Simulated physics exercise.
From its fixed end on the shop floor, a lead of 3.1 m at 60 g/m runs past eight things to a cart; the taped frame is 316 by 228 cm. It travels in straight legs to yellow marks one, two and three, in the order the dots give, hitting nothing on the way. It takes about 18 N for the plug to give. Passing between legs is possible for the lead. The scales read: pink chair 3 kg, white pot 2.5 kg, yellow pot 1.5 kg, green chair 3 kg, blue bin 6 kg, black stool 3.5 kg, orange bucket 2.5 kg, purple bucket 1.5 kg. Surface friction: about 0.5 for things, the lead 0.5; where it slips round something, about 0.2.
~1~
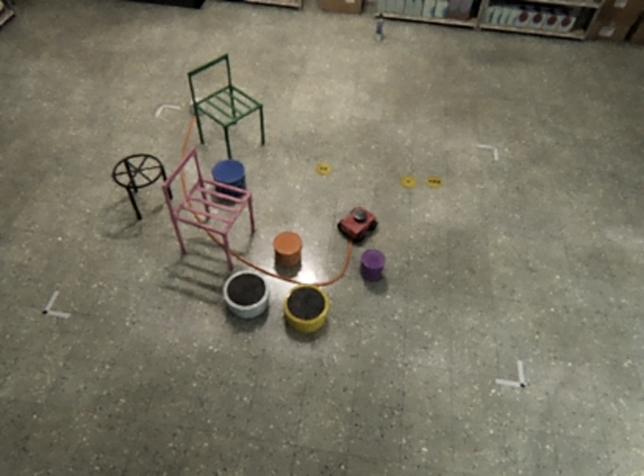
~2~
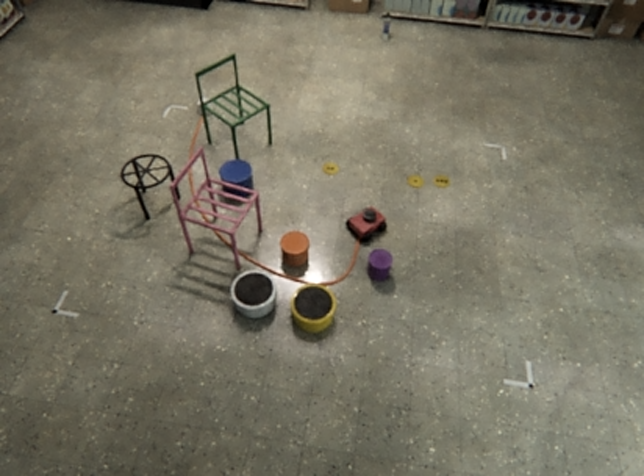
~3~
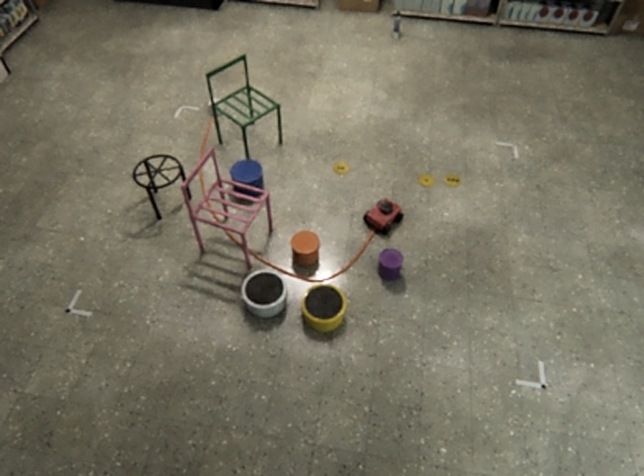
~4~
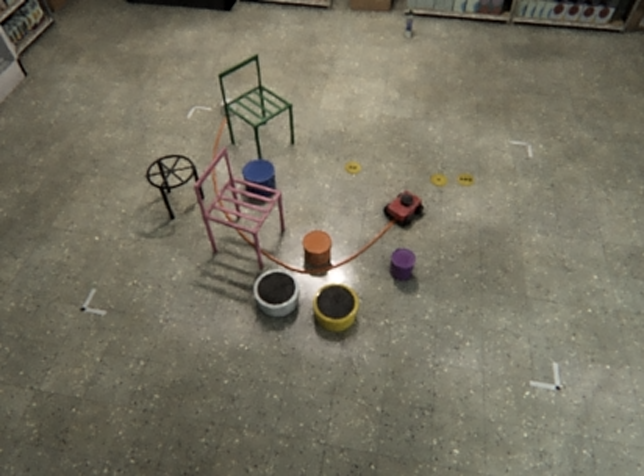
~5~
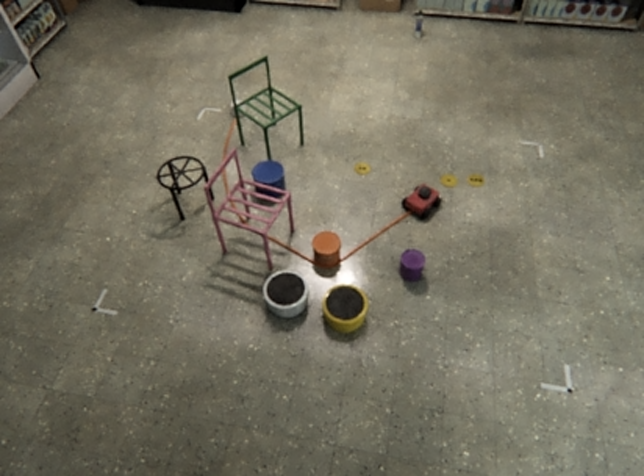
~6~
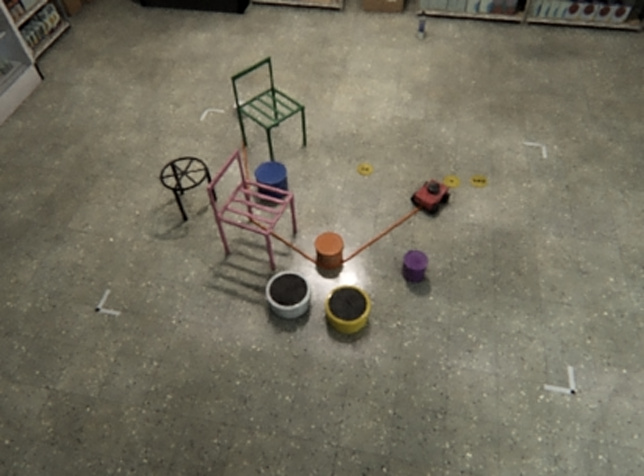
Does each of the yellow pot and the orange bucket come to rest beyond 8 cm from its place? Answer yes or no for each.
Yellow pot - no, orange bucket - yes.
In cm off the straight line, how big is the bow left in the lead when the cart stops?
I'd say somewhere around 100 cm at its widest.
Next, cart at (427, 177), lead slack at the fixed end; orange bucket 24 cm off its start, pink chair 3 cm off its start.
Then, cart at (366, 169), lead slack at the fixed end; orange bucket 24 cm off its start, pink chair 3 cm off its start.
After that, cart at (426, 175), lead slack at the fixed end; orange bucket 24 cm off its start at (332, 218), pink chair 3 cm off its start at (259, 204).
Later, cart at (472, 183), 14 N at the fixed end; orange bucket 29 cm off its start, pink chair 12 cm off its start.
At the end, cart at (472, 183), 14 N at the fixed end; orange bucket 29 cm off its start at (332, 213), yellow pot 0 cm off its start at (348, 304), pink chair 12 cm off its start at (270, 198).
